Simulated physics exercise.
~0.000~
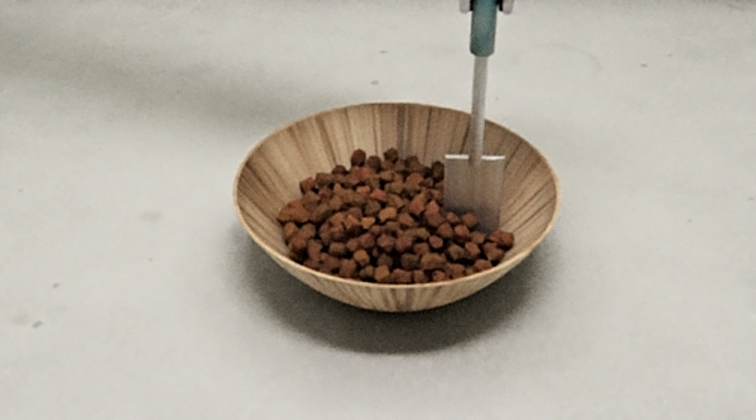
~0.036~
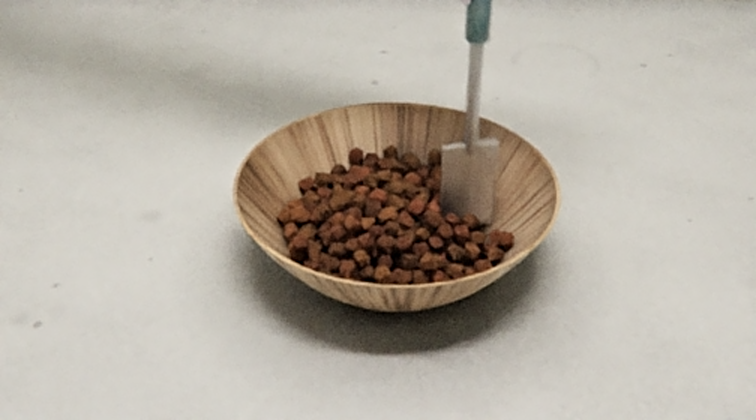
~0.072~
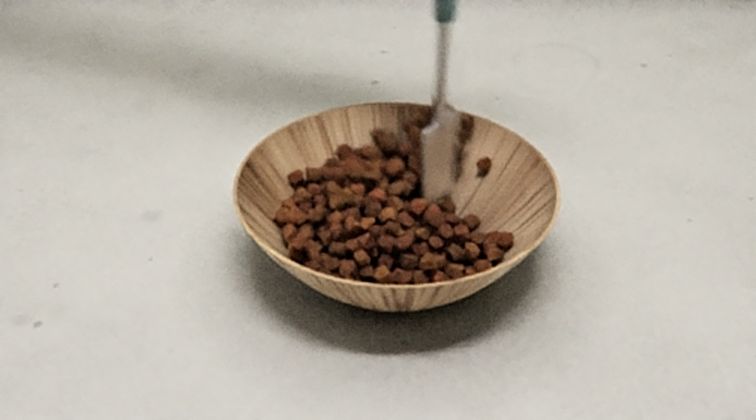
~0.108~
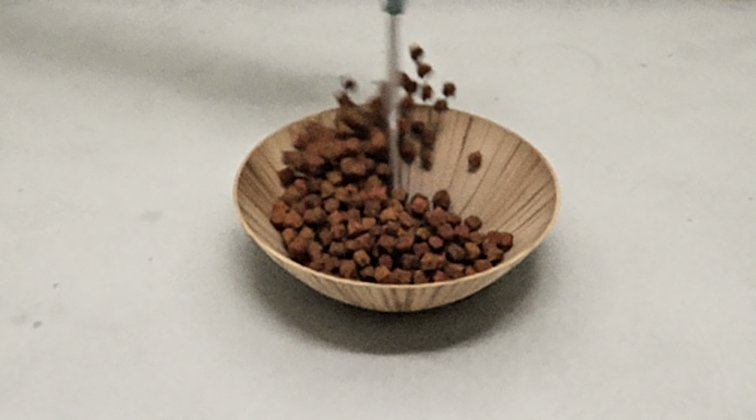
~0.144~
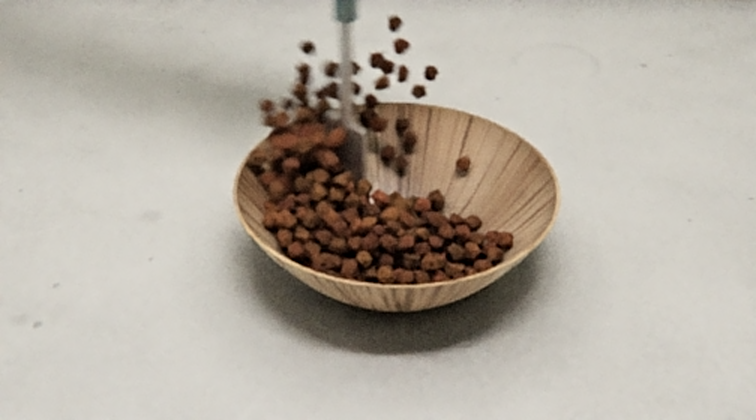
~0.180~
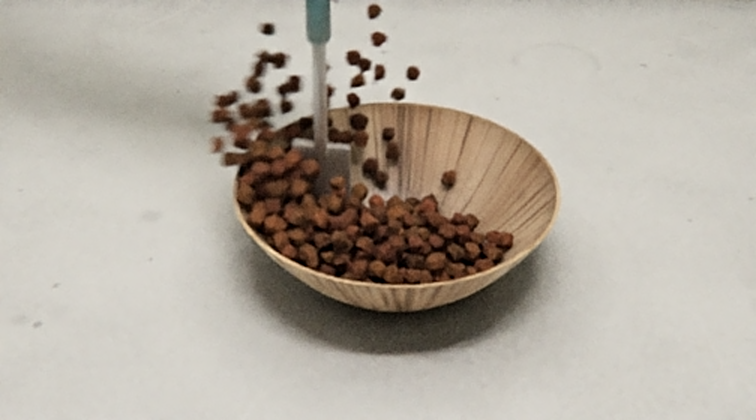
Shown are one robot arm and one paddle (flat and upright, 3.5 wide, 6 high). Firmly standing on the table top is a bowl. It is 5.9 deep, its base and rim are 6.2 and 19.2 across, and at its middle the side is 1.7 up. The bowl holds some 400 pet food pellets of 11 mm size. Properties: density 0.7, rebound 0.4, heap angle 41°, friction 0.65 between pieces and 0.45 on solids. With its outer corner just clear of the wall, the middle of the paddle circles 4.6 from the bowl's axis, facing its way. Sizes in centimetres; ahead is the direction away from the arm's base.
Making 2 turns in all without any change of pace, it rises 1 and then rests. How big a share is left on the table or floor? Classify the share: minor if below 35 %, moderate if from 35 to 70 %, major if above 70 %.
Moderate, from 35 to 70 %.
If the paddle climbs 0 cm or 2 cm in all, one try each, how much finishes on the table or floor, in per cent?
First try about 50 per cent, second about 40 per cent.
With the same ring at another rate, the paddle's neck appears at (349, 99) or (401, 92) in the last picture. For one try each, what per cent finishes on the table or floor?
About 30 per cent, then about 15 per cent.
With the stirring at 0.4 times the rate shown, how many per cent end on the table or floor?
Roughly 15 per cent.
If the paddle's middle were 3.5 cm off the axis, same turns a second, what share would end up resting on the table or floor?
Some 30 percent would.
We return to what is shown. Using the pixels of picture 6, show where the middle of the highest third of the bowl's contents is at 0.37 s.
About (484, 177).
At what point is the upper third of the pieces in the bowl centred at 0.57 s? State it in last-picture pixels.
Centre, approx.: (333, 236).
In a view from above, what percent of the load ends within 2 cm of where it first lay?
Near 15 % of the pieces.
By 0.37 s, 23° round, highest piece 10 above the table; 273 in the bowl, 84 on the table or floor, 47 in flight or on the tool.
By 0.57 s, 233° round, highest piece 11 above the table; 237 in the bowl, 156 on the table or floor, 11 in flight or on the tool.
By 0.87 s, 0° round, highest piece 7 above the table; 228 in the bowl, 175 on the table or floor, 1 in flight or on the tool.
By 1.57 s, 0° round, highest piece 5 above the table; 228 in the bowl, 176 on the table or floor.
Final count, 228 in the bowl, 176 on the table or floor. That is 44 % on the table or floor.
